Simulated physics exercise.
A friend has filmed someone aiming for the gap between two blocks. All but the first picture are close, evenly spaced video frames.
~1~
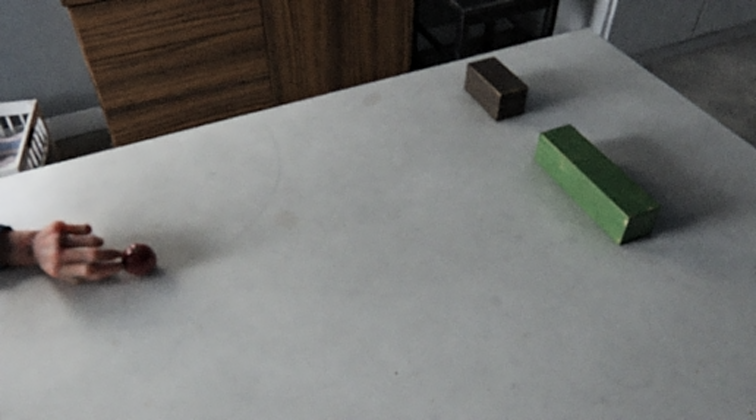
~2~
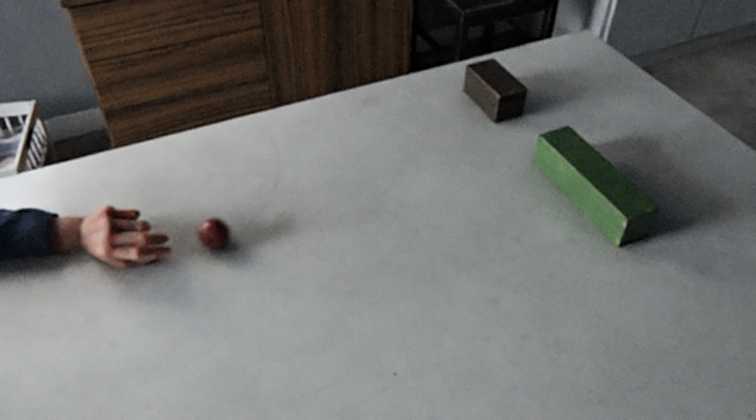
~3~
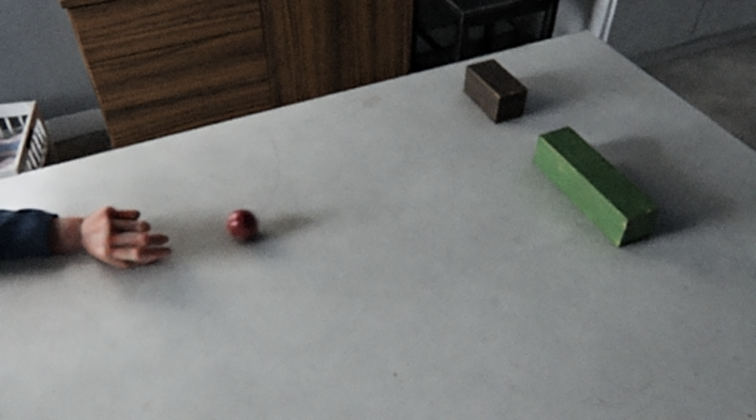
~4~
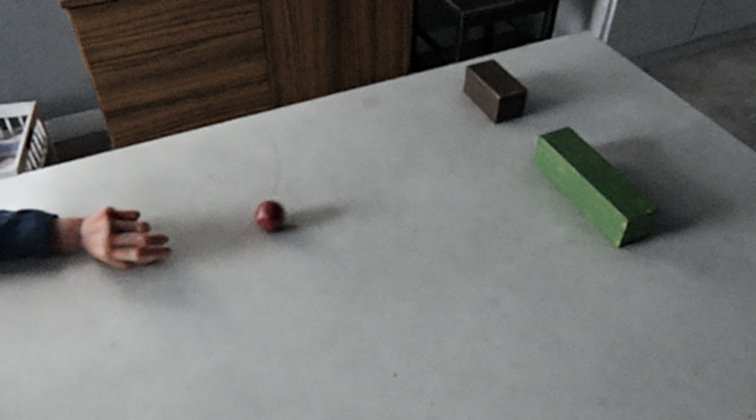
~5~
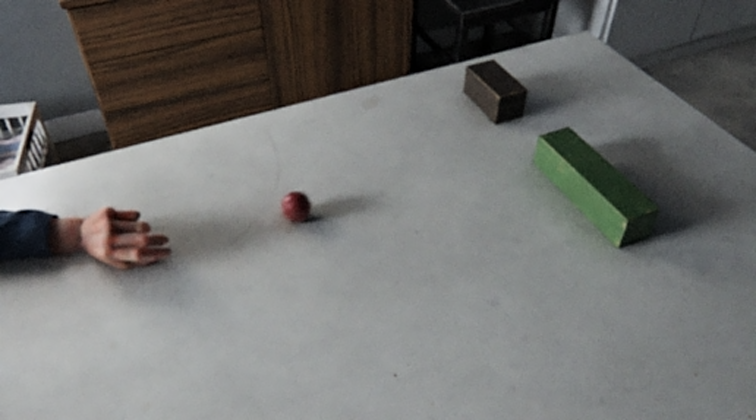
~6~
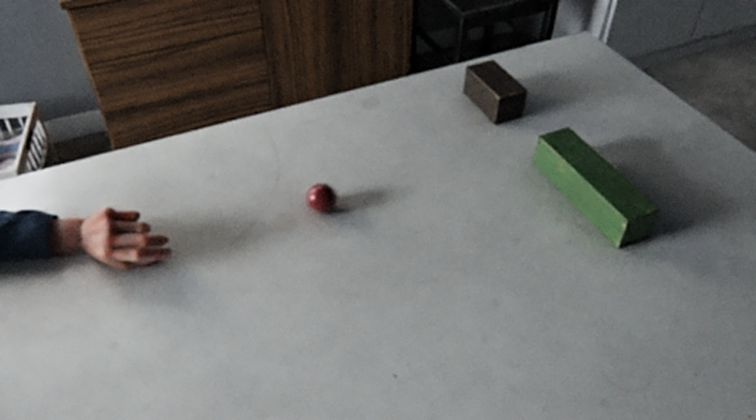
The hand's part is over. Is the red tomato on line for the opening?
The red tomato rolls through.
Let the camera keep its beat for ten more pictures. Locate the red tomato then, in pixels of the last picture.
At about (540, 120).
Then, 0.40 s past the last view, red tomato heading on near (538, 122).
Then, 0.88 s past the last view, red tomato heading on near (709, 106).
Then, 1.28 s past the last view, red tomato heading on.
Finally, the red tomato passes through its gap.
